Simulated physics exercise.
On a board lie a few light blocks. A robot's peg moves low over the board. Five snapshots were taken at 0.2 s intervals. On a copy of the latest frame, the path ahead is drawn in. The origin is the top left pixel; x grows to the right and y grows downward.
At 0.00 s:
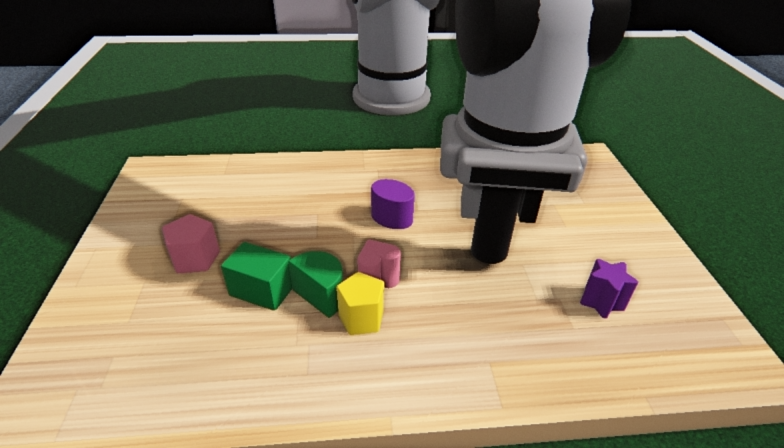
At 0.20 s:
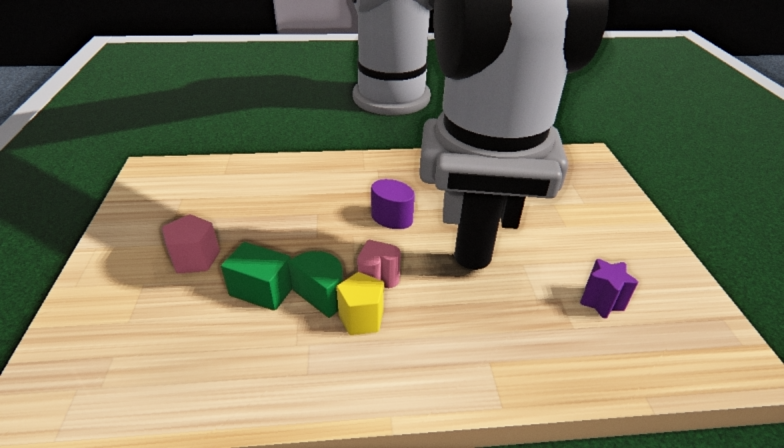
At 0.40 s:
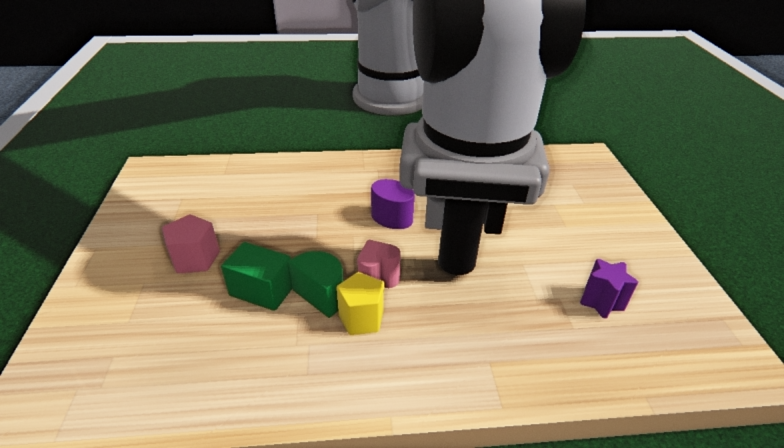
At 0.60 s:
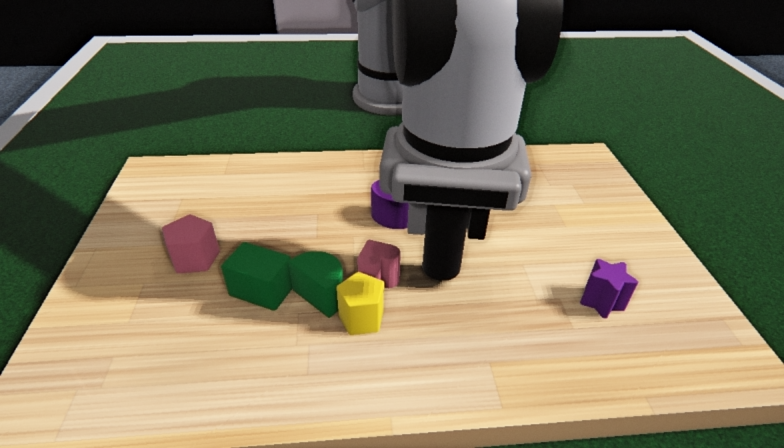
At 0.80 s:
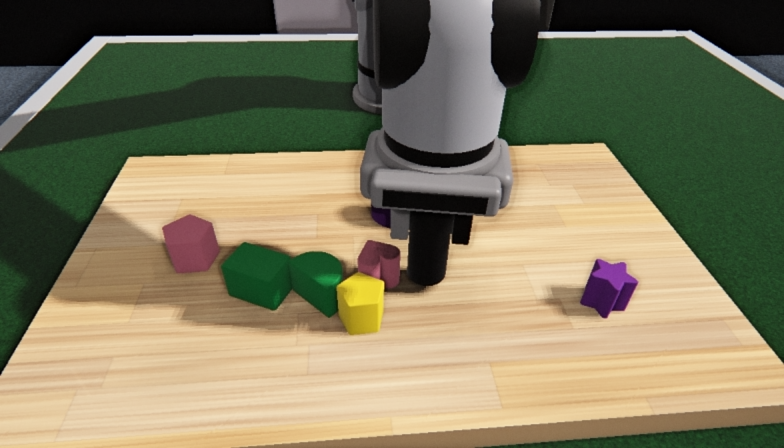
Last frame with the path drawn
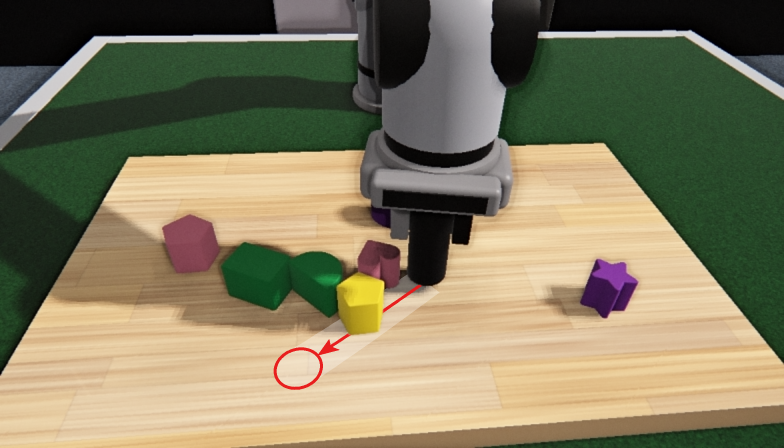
On a wooden board set on a green surface, a robot arm moved its dark peg a short way left and slightly nearer, close to a small pink block, while the scattered colored blocks stayed still.
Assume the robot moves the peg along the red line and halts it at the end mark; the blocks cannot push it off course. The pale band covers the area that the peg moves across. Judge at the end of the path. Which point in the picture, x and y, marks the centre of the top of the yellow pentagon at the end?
(248, 331)
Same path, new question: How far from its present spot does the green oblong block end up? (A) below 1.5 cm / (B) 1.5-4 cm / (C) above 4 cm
I choose A.
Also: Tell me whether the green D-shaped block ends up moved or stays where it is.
It is still where it was.
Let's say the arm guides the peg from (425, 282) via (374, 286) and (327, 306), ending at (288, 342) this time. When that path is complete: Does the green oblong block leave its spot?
That would be a yes.
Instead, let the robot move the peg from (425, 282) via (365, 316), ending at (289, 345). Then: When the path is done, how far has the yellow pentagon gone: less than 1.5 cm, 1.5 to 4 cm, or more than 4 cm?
More than 4 cm.
Drawn move, straight from (425, 282) to (298, 368).
On the path given first. One third of the way, peg at (388, 299); yellow pentagon at (348, 295); pink heart-shaped block at (361, 253), turned 40° clockwise.
Two thirds of the way, peg at (344, 328); yellow pentagon at (298, 316), turned 50° clockwise; pink heart-shaped block at (361, 253), turned 40° clockwise.
At the end, peg at (297, 359); green oblong block still; green D-shaped block still; yellow pentagon at (248, 331), turned 85° clockwise; pink heart-shaped block at (361, 253), turned 40° clockwise.
